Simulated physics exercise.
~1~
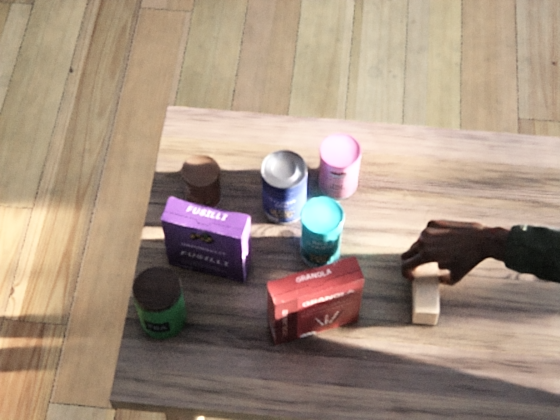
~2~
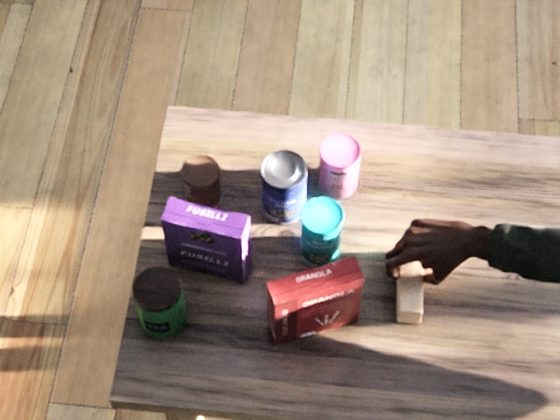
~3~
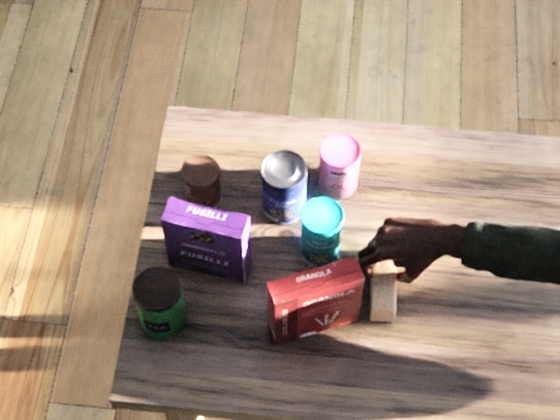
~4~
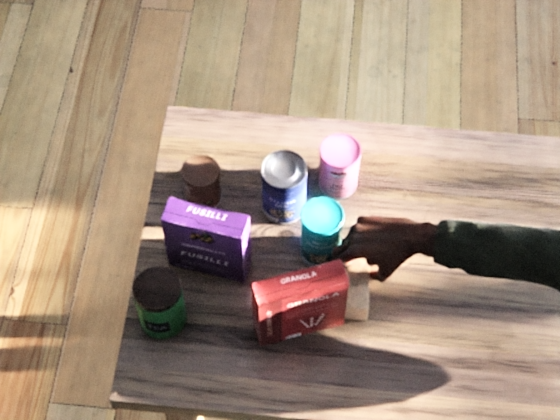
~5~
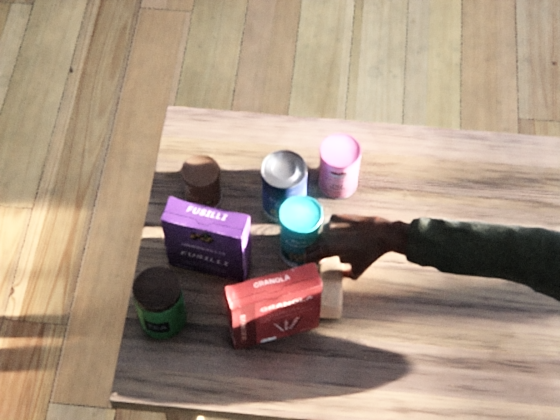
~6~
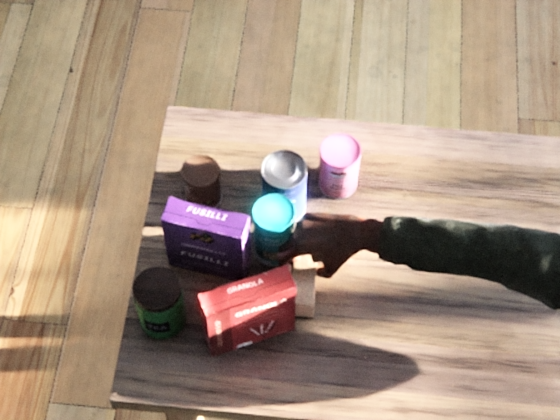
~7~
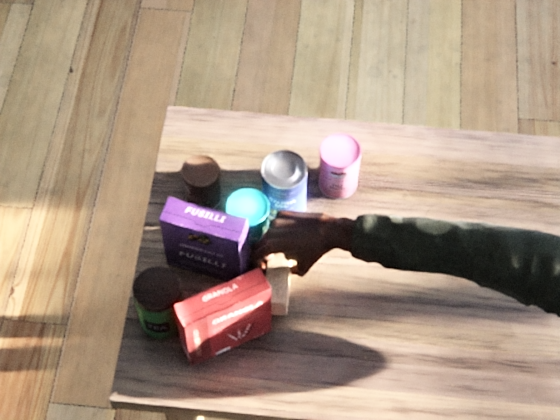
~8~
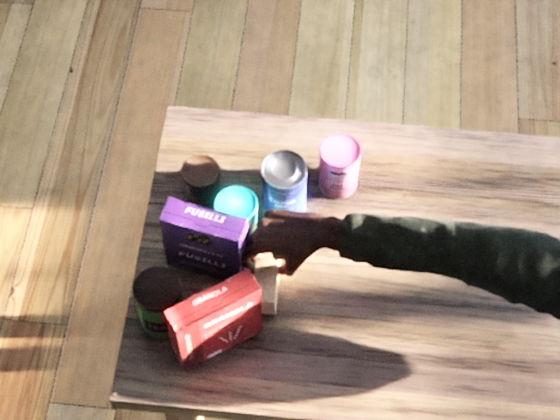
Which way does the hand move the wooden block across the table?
The hand moves the wooden block to the left across the table.
At the start, a hand holds a pale wooden block at the right of a wooden table where tins, a green jar, a red packet and a purple packet stand. The hand slides the block left until it meets the red packet, which begins to slide left, still upright. Soon the turquoise tin moves left too, beside the hand. Both keep travelling, the red packet turning a little and drifting toward the viewer near the green jar. At the end, the turquoise tin stands close behind the purple packet, and everything is still upright on the table.
